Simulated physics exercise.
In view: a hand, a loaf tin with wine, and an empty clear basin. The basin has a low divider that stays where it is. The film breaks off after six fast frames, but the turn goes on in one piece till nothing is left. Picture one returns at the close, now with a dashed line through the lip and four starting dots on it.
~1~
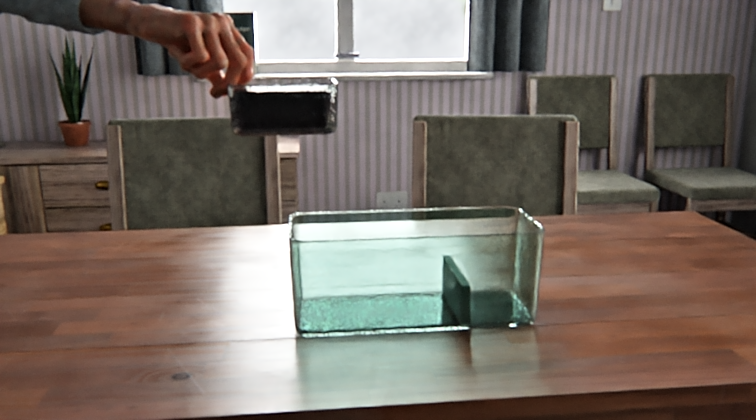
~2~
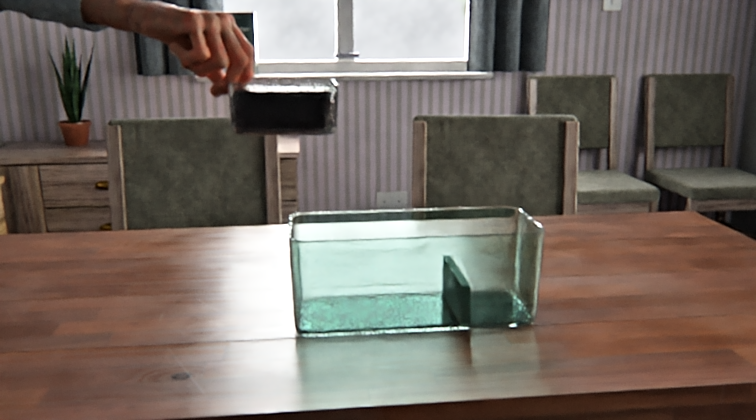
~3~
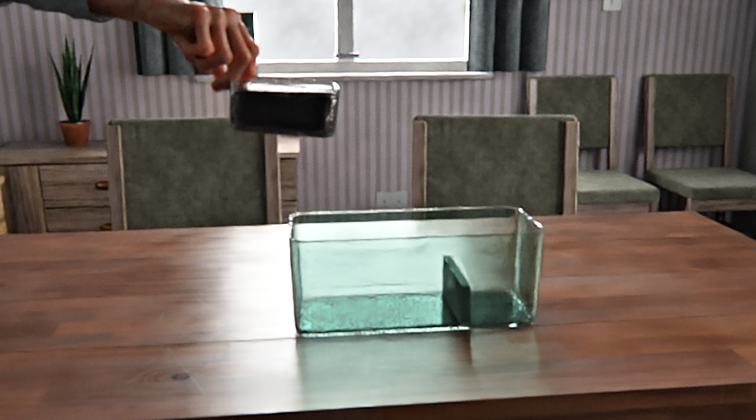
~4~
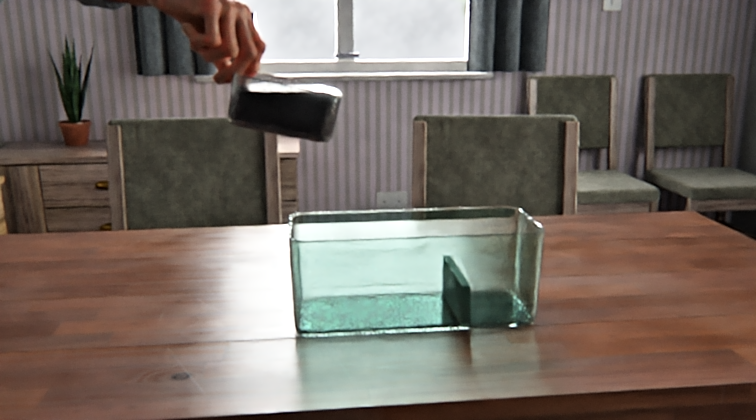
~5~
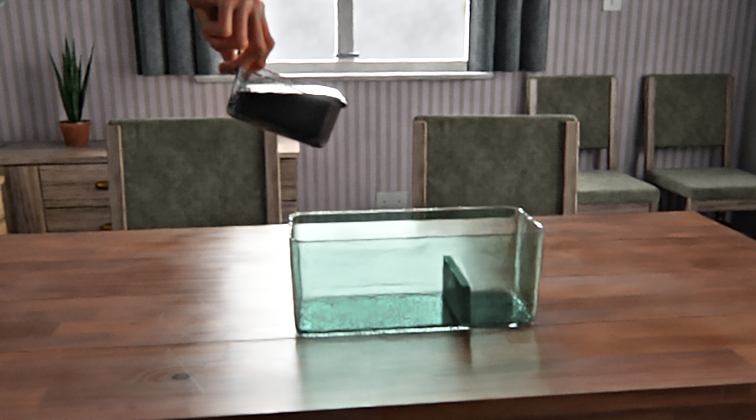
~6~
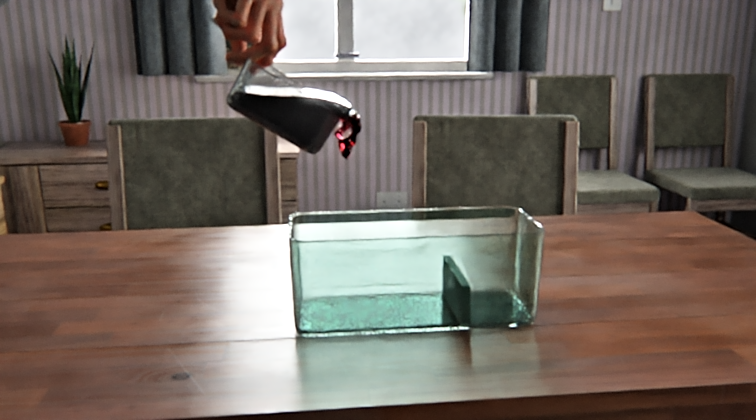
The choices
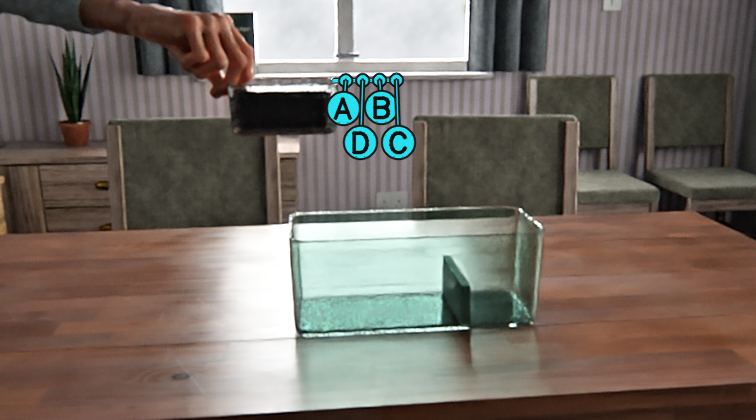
A hand at the upper left holds a small clear container of dark liquid above a wooden table, seen from slightly above in a dining room with a window and green chairs. An empty, green-tinted clear basin with a low upright divider stands below. The hand gradually tilts the container rightward until dark red liquid slips over its lip, while the camera stays still.
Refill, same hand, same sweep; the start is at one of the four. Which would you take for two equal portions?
Best: C.
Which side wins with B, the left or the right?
More ends on the left.
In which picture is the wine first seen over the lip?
Picture 5.
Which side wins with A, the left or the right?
The left side.
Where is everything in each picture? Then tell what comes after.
In the first picture, upright, lip at (333, 80); basin from (295, 334) to (536, 322); top of the wall at (456, 269); nothing has left yet.
In the second picture, upright, lip at (334, 82); nothing has left yet.
In the third picture, tipped about 6°, lip at (335, 85); nothing has left yet.
In the fourth picture, tipped about 12°, lip at (337, 91); nothing has left yet.
In the fifth picture, tipped about 21°, lip at (338, 100); wine is over the lip, down to (343, 104).
In the sixth picture, tipped about 32°, lip at (338, 110); wine is over the lip, down to (345, 154).
In cyan, A at (345, 80); B at (379, 80); C at (396, 80); D at (362, 80).
With A, about 93 % ends left of the wall and 2 % right of it; 5 % is lost outside.
With B, about 85 % ends left of the wall and 9 % right of it; 6 % is lost outside.
With C, about 48 % ends left of the wall and 46 % right of it; 7 % is lost outside.
With D, about 92 % ends left of the wall and 3 % right of it; 5 % is lost outside.
